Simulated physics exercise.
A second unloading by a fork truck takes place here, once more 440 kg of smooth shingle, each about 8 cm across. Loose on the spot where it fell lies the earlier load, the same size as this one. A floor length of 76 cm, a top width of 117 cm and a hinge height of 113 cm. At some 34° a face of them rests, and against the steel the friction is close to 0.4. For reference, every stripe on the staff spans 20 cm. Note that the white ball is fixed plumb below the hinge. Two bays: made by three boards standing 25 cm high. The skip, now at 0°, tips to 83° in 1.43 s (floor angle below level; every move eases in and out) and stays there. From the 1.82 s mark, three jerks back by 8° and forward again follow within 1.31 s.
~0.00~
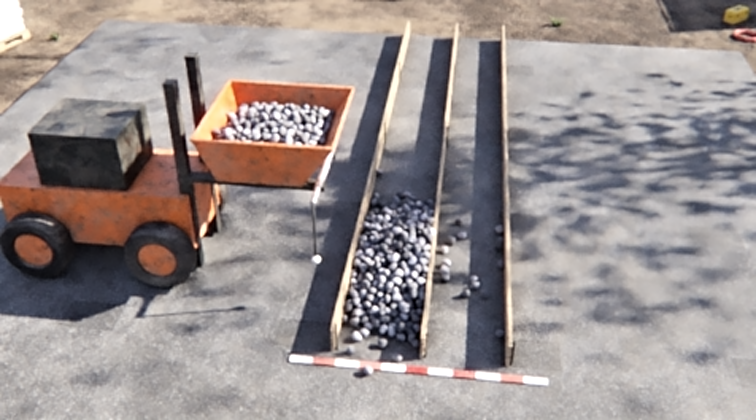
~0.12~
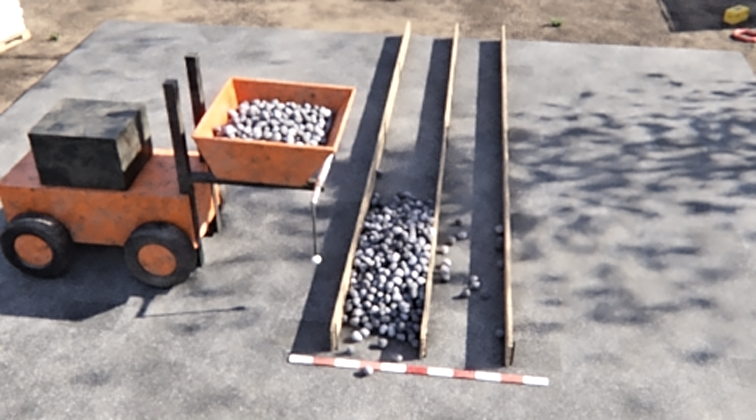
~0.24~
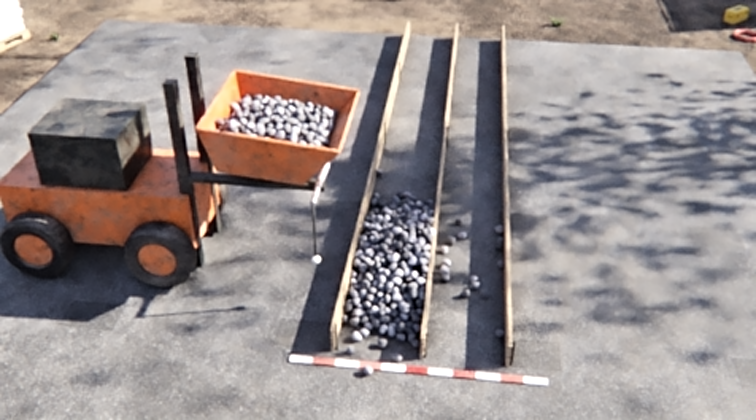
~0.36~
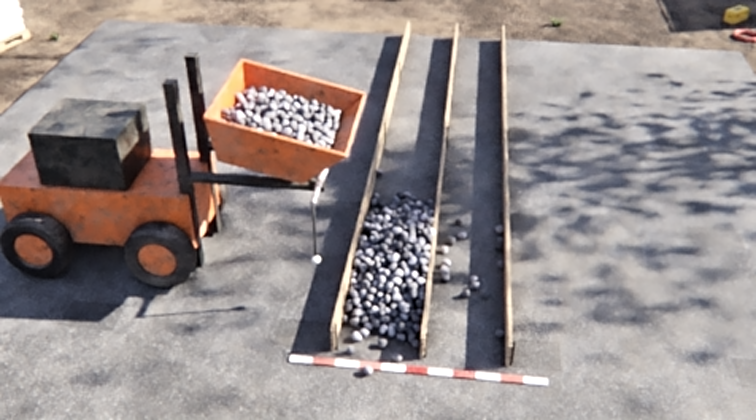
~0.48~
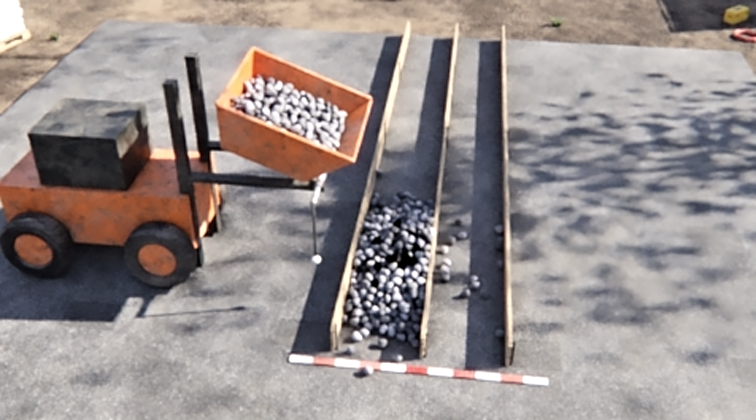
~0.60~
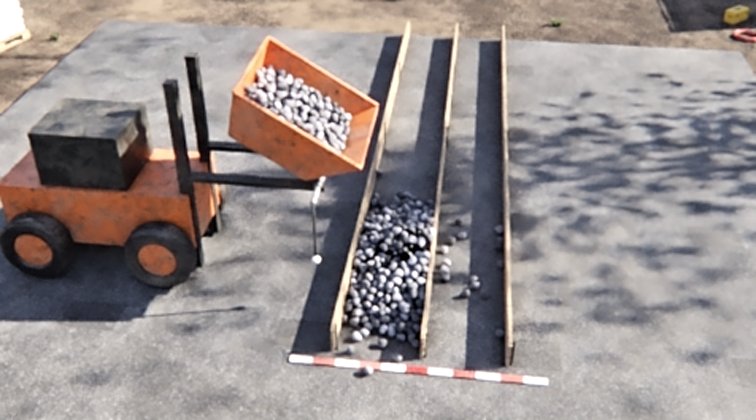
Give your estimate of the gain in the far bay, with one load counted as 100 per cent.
84 %.
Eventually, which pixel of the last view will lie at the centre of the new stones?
Centre at roughly (464, 262).
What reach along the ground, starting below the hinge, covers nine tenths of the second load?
Around 170 cm.
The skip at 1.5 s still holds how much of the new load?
Roughly 45 per cent remains inside.
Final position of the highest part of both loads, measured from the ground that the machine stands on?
Height above ground: About 40 cm.
After 1.1 s the floor is at 70°; in per cent of one load, 100 in the skip, 97 in the near bay, 3 in the far bay; the foremost stones are at (492, 270).
After 1.5 s the floor is at 83°; in per cent of one load, 44 in the skip, 133 in the near bay, 24 in the far bay; the foremost stones are at (492, 270).
After 3.6 s the floor is at 83°; in per cent of one load, 0 in the skip, 112 in the near bay, 87 in the far bay, 0 past the last board; the foremost stones are at (515, 260).
After 6.2 s the floor is at 83°; in per cent of one load, 0 in the skip, 112 in the near bay, 87 in the far bay, 0 past the last board; the foremost stones are at (515, 260). Net gain in the far bay, 84.
